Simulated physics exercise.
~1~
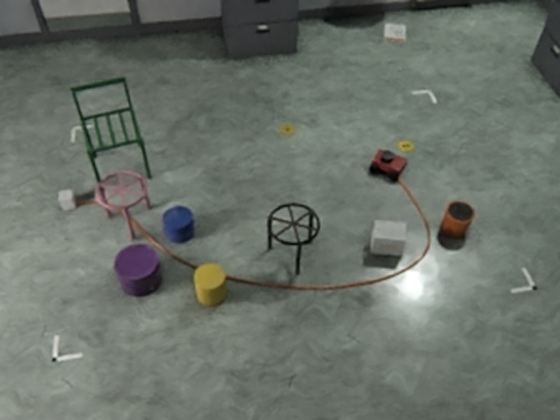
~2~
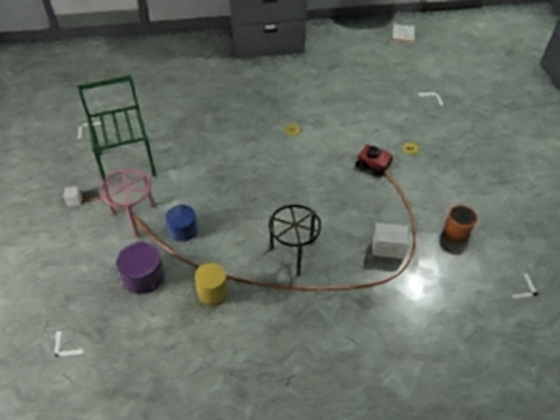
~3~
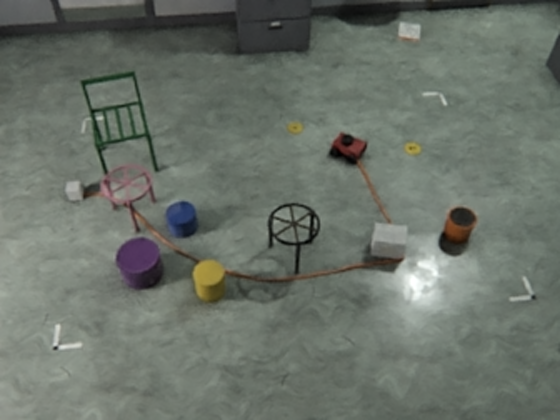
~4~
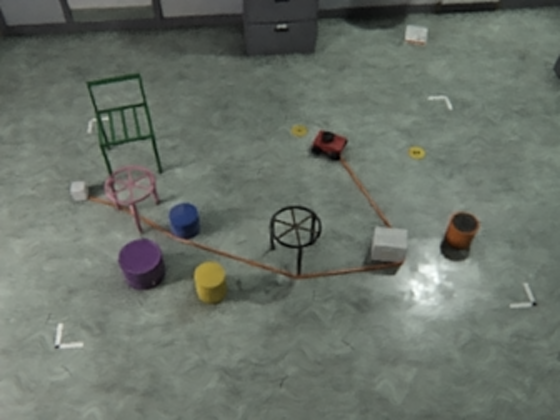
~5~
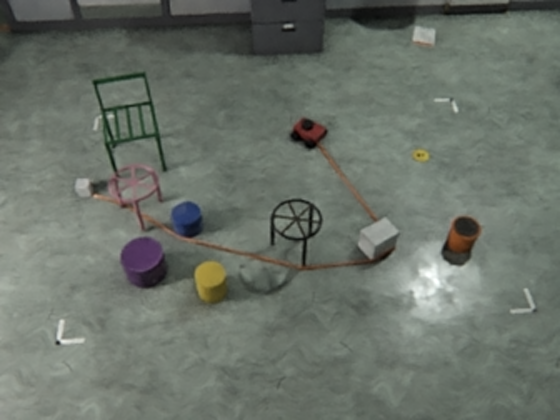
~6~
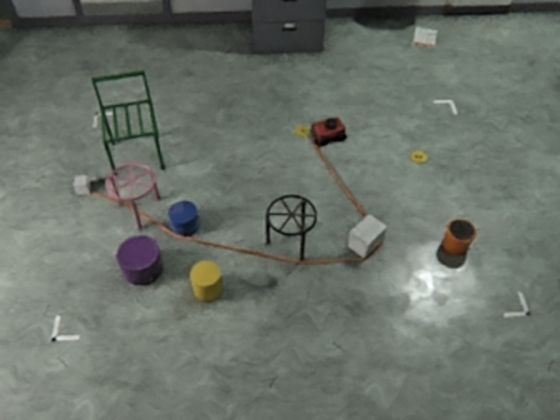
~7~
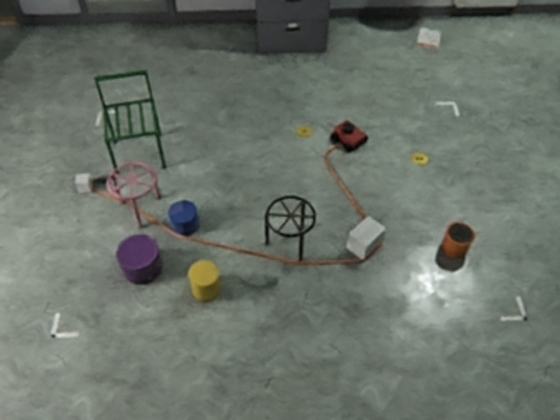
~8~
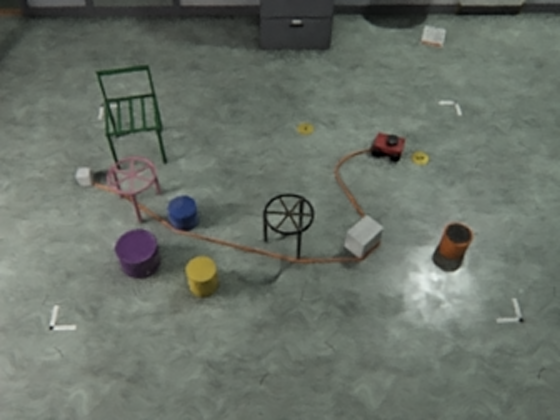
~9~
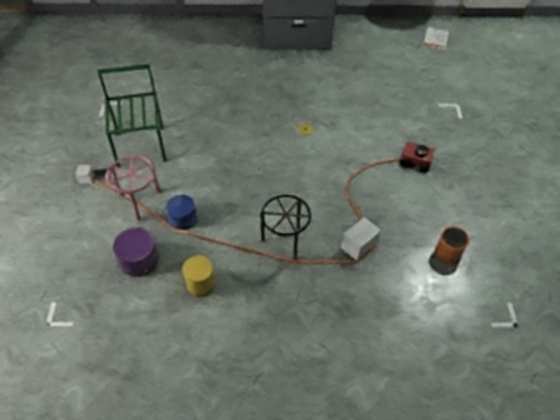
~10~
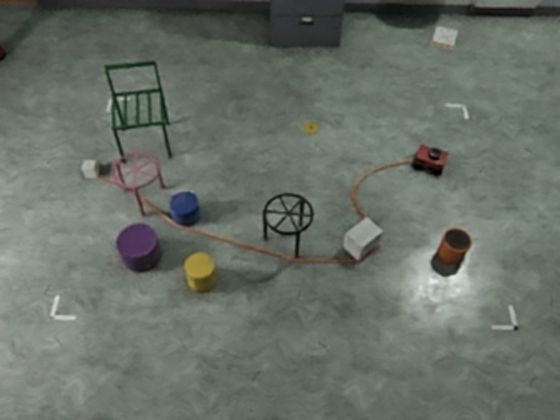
In this clip, a small red cart towing an orange lead drives left across a grey floor, drawing the lead against a white carton and a black stool, which both shift slightly, then turns back right and stops with the lead curving slackly behind it.
